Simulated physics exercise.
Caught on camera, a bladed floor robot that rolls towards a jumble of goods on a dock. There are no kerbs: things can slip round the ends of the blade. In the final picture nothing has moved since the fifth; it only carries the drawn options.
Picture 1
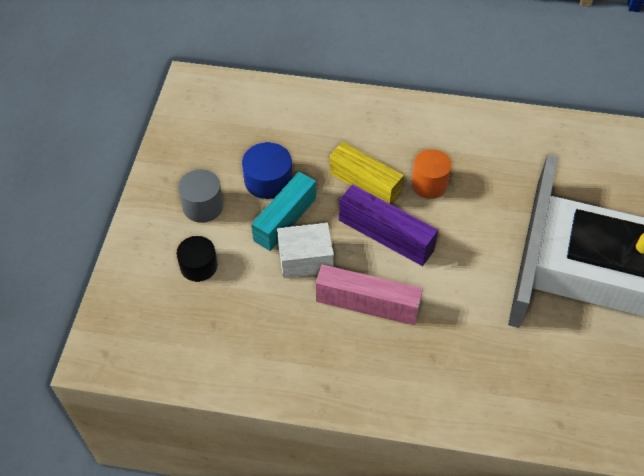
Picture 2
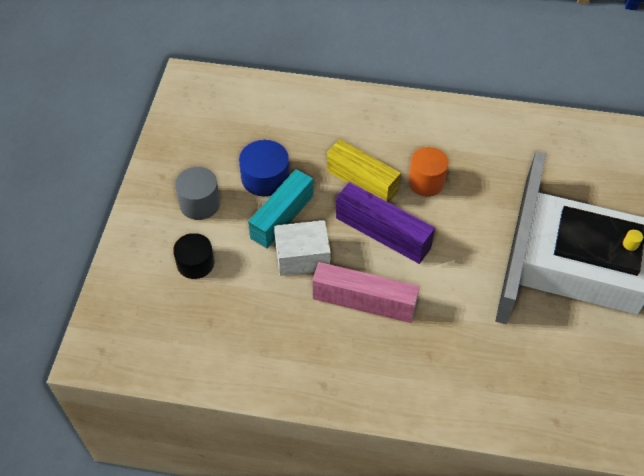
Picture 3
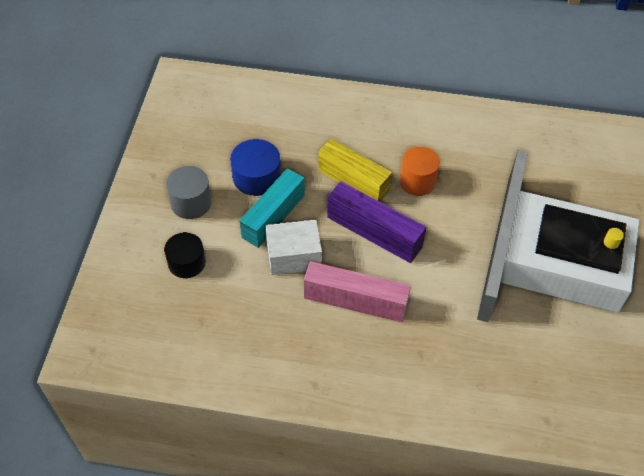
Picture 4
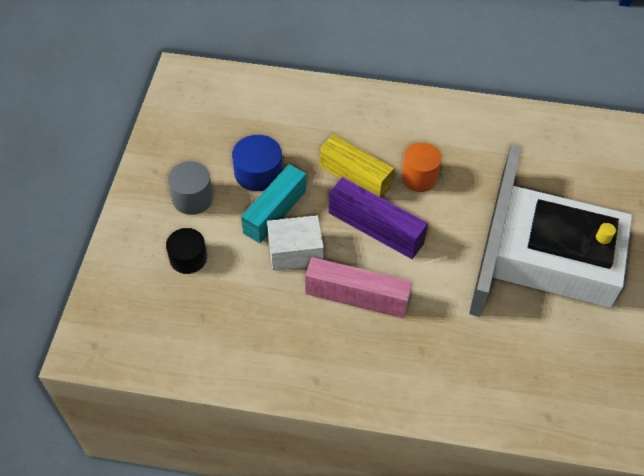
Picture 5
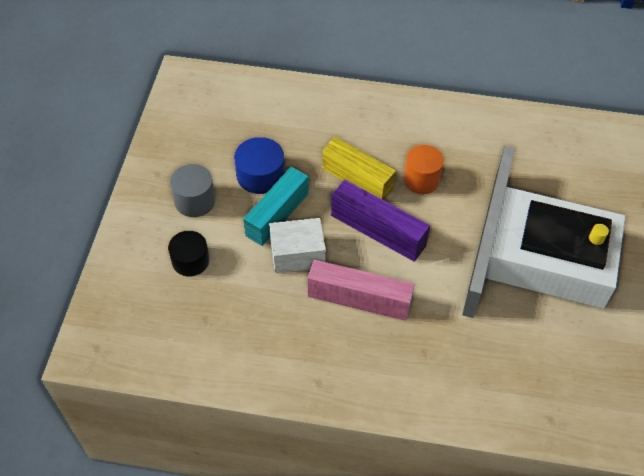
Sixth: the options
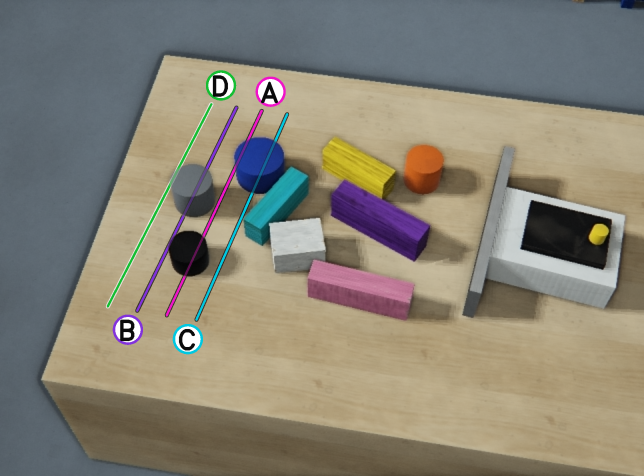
To begin with, a white robot with a grey blade sits partly out of view at the right of a wooden platform, facing a loose cluster of coloured blocks and cylinders. It rolls a short way left, coming fully into view, while the untouched pieces stay put and the view shifts slightly.
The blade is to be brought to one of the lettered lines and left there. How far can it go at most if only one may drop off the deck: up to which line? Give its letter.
Up to line B.
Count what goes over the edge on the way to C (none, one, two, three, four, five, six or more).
By then, none.
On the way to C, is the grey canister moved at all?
Yes.
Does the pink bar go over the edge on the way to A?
By then, no.
On the copy, A at (218, 205); B at (191, 201); C at (246, 208); D at (164, 197).
On B. First, robot (447, 216); orange canister (377, 155); pink bar (301, 281).
Then, robot (337, 201); black canister (168, 249); blue canister (207, 149).
Finally, robot (251, 189); black canister (92, 246); grey canister (117, 189); none fallen.
By contrast, A is within the limit but short; C is within the limit but short; D drops three.
